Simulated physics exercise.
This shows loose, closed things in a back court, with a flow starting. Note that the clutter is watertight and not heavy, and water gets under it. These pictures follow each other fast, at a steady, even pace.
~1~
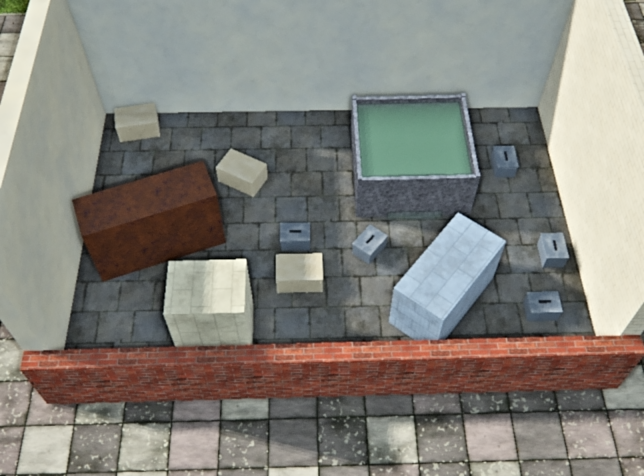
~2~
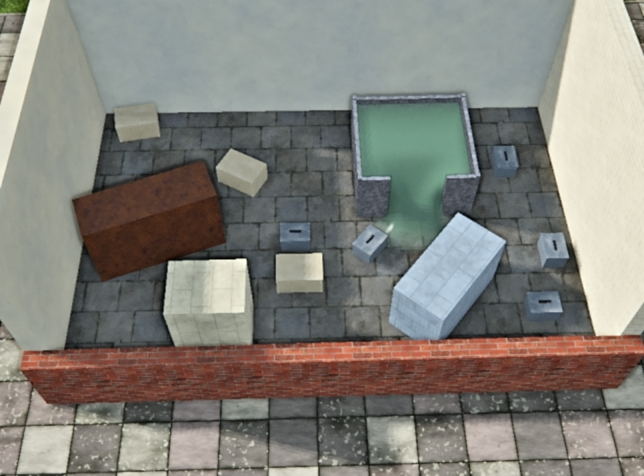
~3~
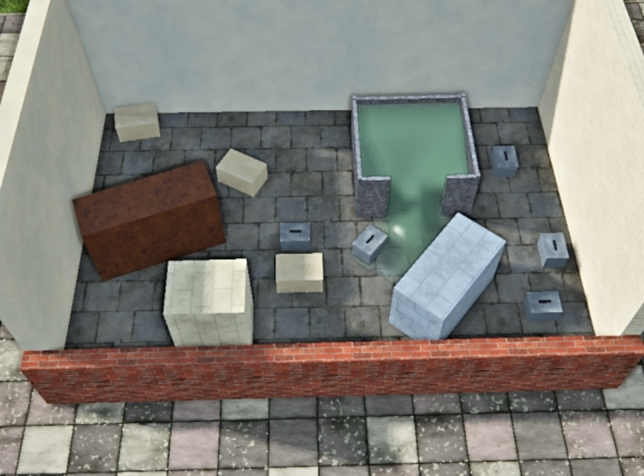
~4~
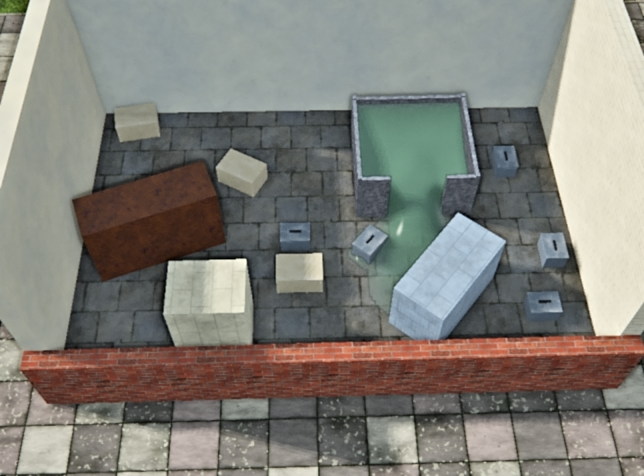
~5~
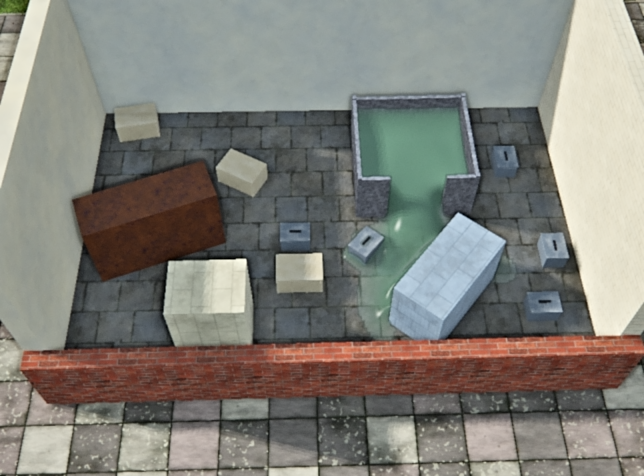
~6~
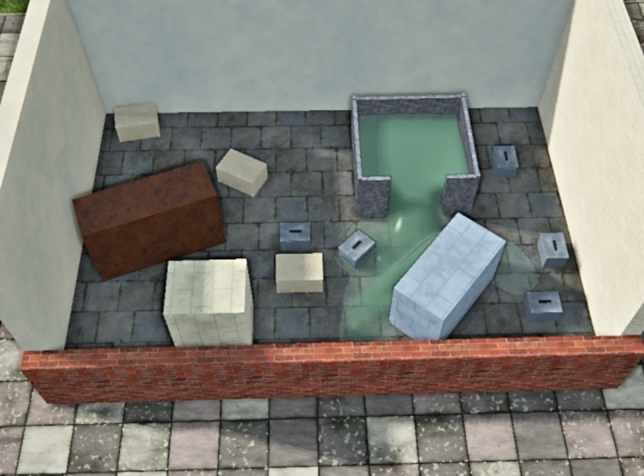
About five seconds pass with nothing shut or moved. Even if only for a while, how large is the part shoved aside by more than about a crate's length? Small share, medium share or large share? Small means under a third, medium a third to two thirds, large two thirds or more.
A medium share.
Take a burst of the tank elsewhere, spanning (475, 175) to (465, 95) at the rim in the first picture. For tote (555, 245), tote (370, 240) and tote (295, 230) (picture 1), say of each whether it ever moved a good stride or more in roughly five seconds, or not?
Lab note - in sequence: Made it that far; never that far; never that far.
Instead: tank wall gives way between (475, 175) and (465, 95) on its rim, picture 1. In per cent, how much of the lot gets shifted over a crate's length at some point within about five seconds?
About 50 per cent.
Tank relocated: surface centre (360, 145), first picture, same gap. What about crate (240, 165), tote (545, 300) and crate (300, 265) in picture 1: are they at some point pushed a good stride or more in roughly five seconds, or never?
The three, one by one: Past that mark, short of that and past that mark.
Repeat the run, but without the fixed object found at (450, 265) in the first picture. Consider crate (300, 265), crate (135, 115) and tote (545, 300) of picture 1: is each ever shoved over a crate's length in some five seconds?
Result, listed order: Knocked clear / hardly budged / knocked clear.
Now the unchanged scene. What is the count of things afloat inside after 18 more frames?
Well, I'd say 2.
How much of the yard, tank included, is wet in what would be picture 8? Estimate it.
I'd call it close to 25 per cent.
A moment on, 1 of 8 are well off their spots; 0 afloat.
Next, 2 of 8 are well off their spots; 1 afloat.
Later, 3 of 8 are well off their spots; 2 afloat.
In the end, 4 of 8 are well off their spots, and 4 have been at some point; 5 afloat.
